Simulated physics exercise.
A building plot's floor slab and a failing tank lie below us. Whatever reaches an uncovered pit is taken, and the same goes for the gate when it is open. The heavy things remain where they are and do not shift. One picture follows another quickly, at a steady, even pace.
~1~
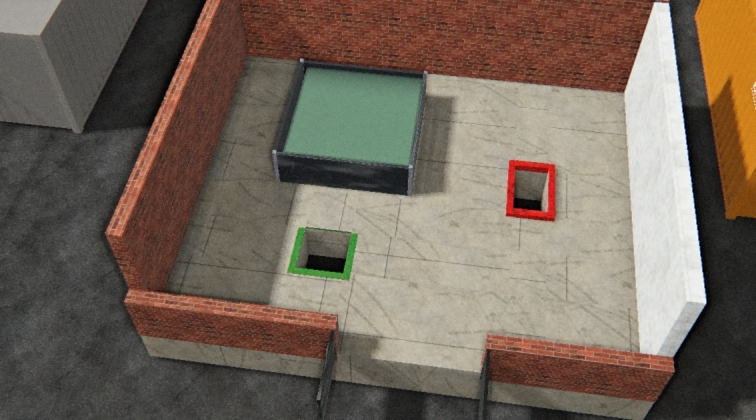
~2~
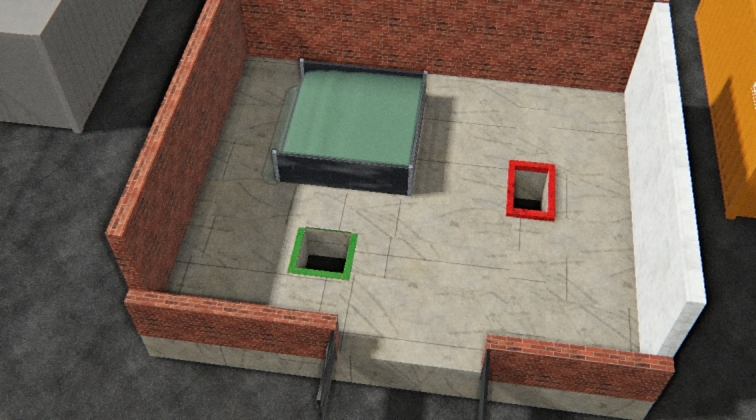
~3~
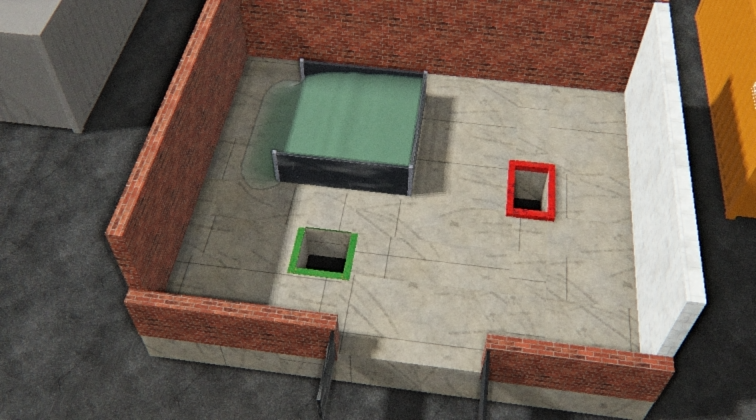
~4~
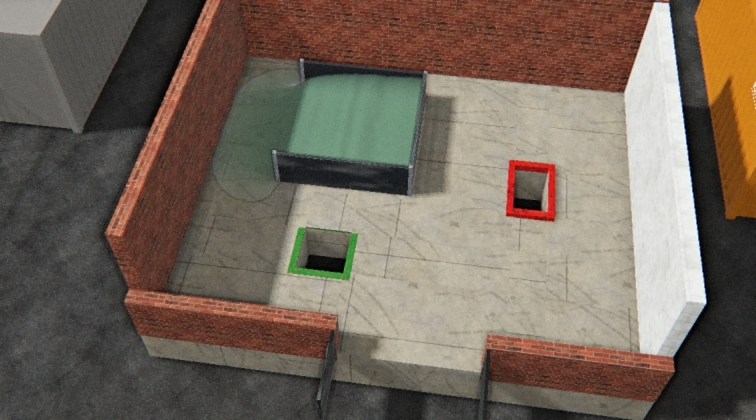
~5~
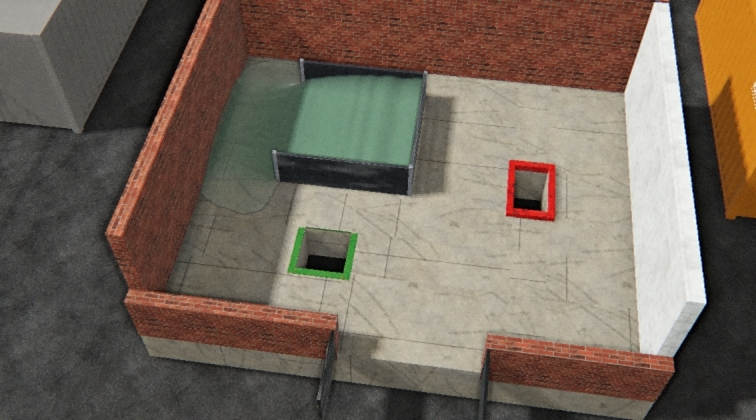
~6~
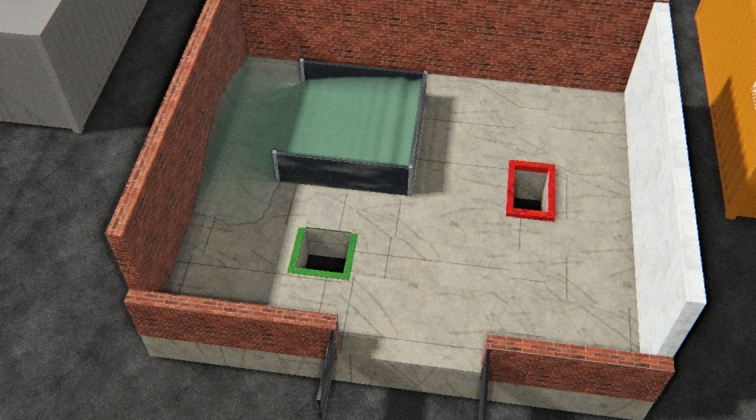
A large open tank of green water stood on a walled concrete floor, then its left side gave way and water poured out, spreading across the slab to the brick wall on the left.
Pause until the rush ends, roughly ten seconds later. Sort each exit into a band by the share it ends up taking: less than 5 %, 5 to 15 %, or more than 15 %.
Bands: Gate: 5 to 15 %; red pit: Less than 5 %; green pit: 5 to 15 %.
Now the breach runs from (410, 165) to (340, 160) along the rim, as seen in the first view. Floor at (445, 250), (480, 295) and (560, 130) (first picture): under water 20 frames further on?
First spot submerged, second spot submerged, third spot spared.
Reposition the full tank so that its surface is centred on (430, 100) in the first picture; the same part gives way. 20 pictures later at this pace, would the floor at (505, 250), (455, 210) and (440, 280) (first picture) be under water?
Location one: Bone dry; location two: Bone dry; location three: Bone dry.
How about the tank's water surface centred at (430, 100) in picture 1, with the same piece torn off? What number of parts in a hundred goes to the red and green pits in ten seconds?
I'd guess red takes near 0 % and green near 20 %.
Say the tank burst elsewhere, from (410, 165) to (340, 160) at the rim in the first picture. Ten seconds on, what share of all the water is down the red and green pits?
Per cent: Red 0, green 25.
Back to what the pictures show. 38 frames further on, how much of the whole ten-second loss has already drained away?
My figure is about 40 in a hundred.
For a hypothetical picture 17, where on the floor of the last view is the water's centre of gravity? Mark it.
Around pixel (289, 141).
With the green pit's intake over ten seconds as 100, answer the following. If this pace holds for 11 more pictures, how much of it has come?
Estimate: Some 0 per cent.
A moment on, water covers 15 % of the floor; the gate 0 %, the red pit 0 %, the green pit 0 %.
Next, water covers 25 % of the floor; the gate 0 %, the red pit 0 %, the green pit 0 %.
Then, water covers 45 % of the floor; the gate 0 %, the red pit 0 %, the green pit 0 %.
Later, water covers 85 % of the floor; the gate 3 %, the red pit 0 %, the green pit 3 %.
In the end, water covers 90 % of the floor; the gate 7 %, the red pit 0 %, the green pit 7 %.
